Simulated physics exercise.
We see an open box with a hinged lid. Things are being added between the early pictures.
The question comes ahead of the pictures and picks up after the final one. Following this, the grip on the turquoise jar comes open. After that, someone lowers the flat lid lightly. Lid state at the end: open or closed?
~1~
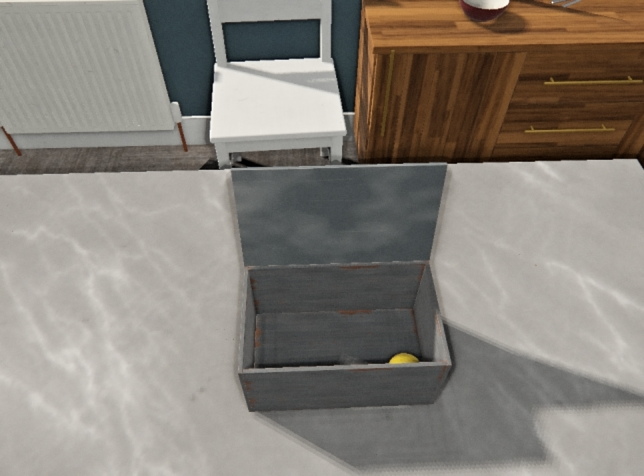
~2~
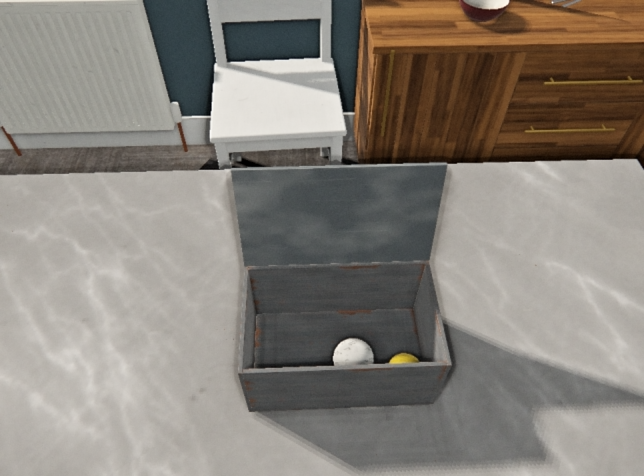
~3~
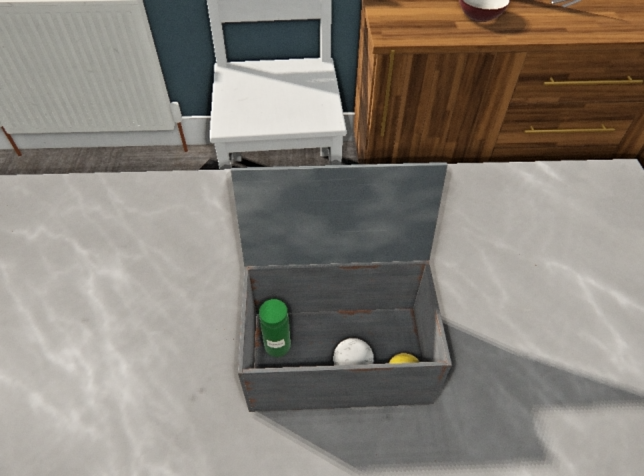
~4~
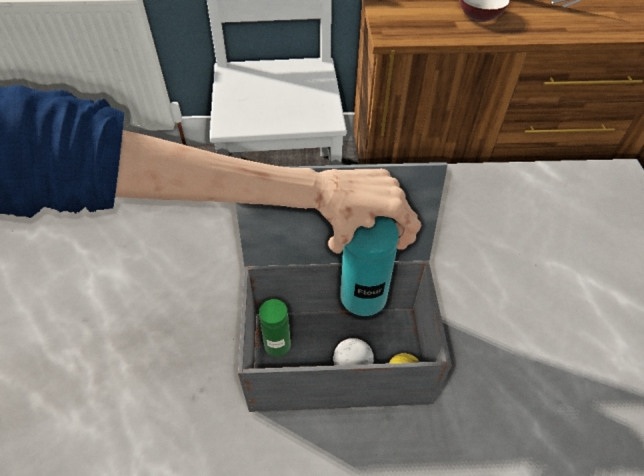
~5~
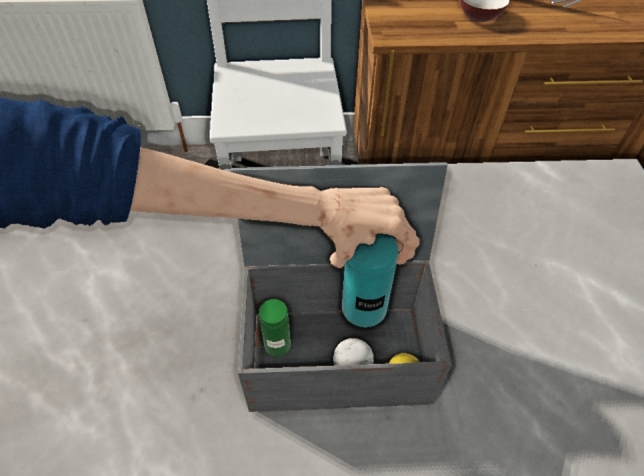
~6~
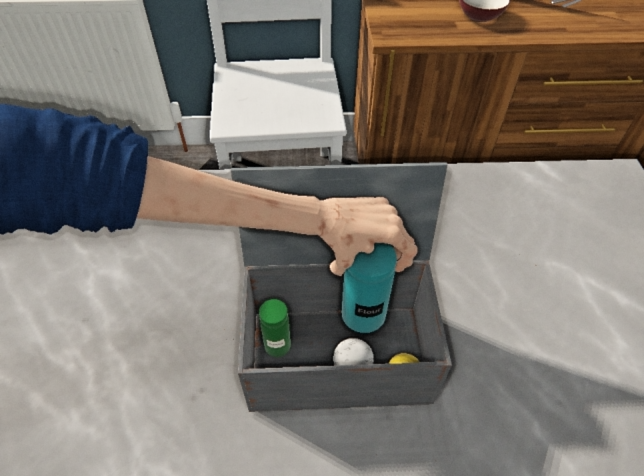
I reckon the lid never comes to rest closed.
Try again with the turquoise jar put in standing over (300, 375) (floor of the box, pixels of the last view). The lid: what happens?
Then the lid stays propped open.
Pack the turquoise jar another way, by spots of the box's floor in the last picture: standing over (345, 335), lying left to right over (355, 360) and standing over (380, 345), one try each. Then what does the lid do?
The first time it is kept open, the next time it goes down completely, and the last time it is kept open.
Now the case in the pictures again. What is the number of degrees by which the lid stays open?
The answer is about 35 degrees.
Then, 0.30 s after the last picture, turquoise jar slid about its own width near (367, 306); white ball rolled a little.
Then, 1.10 s after the last picture, lid starting down; turquoise jar slid about its own width near (365, 306); white ball rolled a little.
Then, 1.60 s after the last picture, lid 63° above the rim; turquoise jar slid about its own width near (365, 308); white ball rolled a little.
Then, 2.00 s after the last picture, lid 45° above the rim; turquoise jar slid about its own width near (366, 313); white ball rolled a little.
At rest, lid 36° above the rim; moved from the start, turquoise jar; the other 3 in place. Seen from the same camera at the end, turquoise jar near (366, 317).
